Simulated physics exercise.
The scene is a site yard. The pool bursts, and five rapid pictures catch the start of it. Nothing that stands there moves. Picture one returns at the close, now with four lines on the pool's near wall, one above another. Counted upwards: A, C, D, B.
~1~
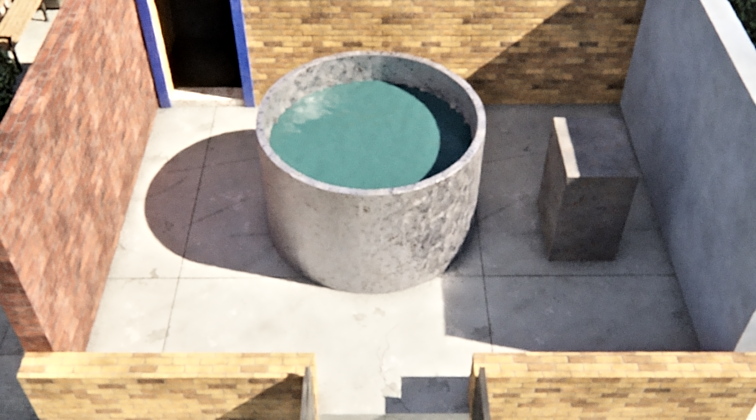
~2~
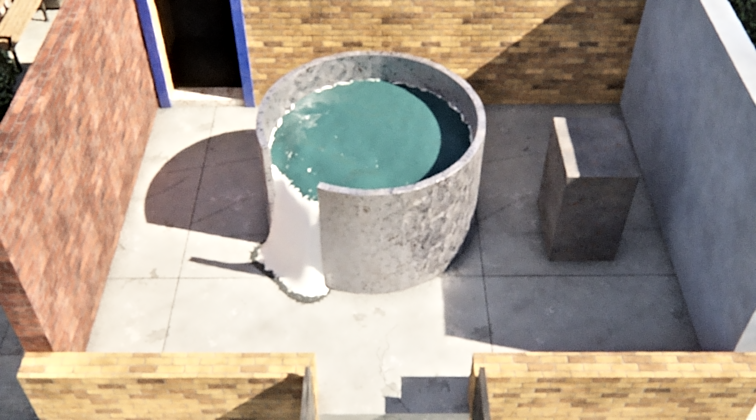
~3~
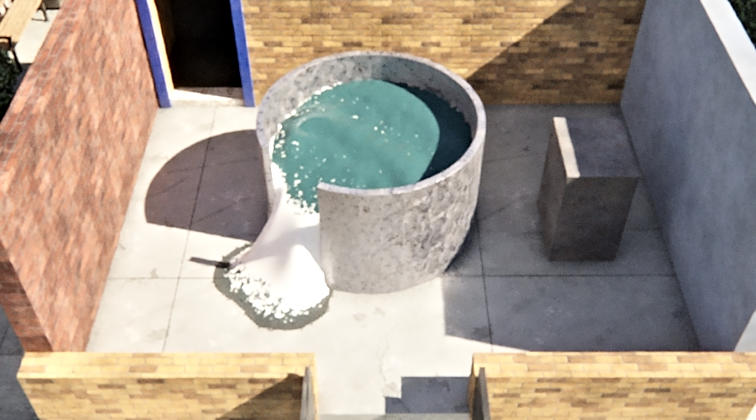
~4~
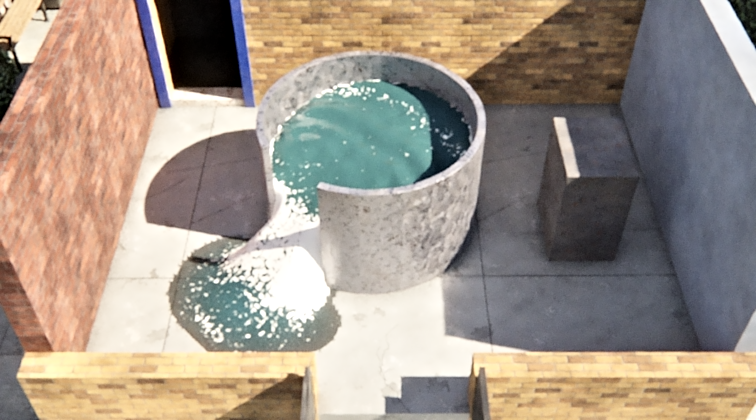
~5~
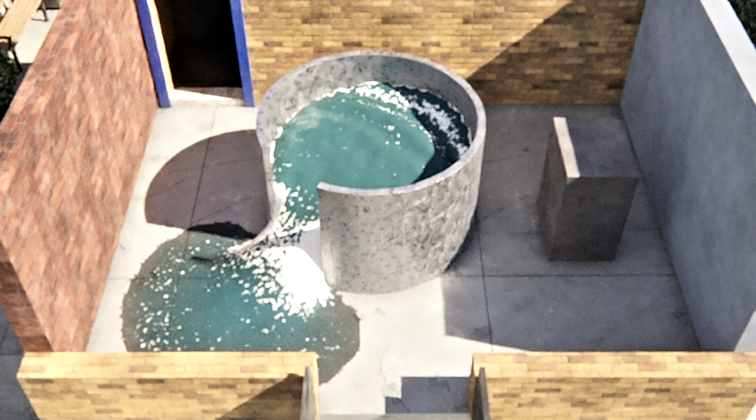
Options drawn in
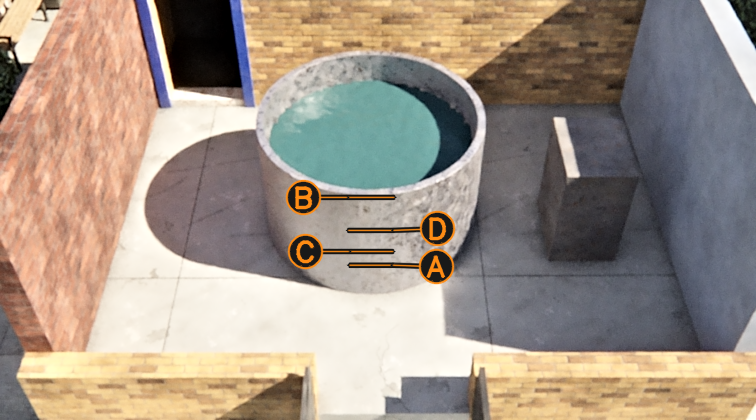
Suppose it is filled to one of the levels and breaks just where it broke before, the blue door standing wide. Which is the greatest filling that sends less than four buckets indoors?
That is level A.
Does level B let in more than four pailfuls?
Yes.
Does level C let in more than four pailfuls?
Yes.
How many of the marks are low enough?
One of the four.
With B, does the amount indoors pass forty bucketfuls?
Yes, it does.
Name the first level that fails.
That would be C.
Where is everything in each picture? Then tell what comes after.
The first frame shows water in the pool at rest, its middle at (371, 142); foot of the blue doorway at (209, 106); open gate at (394, 349).
The second frame shows front seen at (265, 245), 1 % of the ground wet.
The third frame shows front seen at (223, 283), 4 % of the ground wet.
The fourth frame shows front seen at (177, 298), 9 % of the ground wet.
The fifth frame shows front seen at (131, 308), 17 % of the ground wet.
On the marked copy, A at (371, 265); B at (370, 197); C at (371, 251); D at (370, 230); from the bottom up A, C, D, B.
Choosing A, a bucket or two gets in.
Choosing B, dozens of bucketfuls pour in.
Choosing C, about 10 bucketfuls get in.
Choosing D, dozens of bucketfuls pour in.
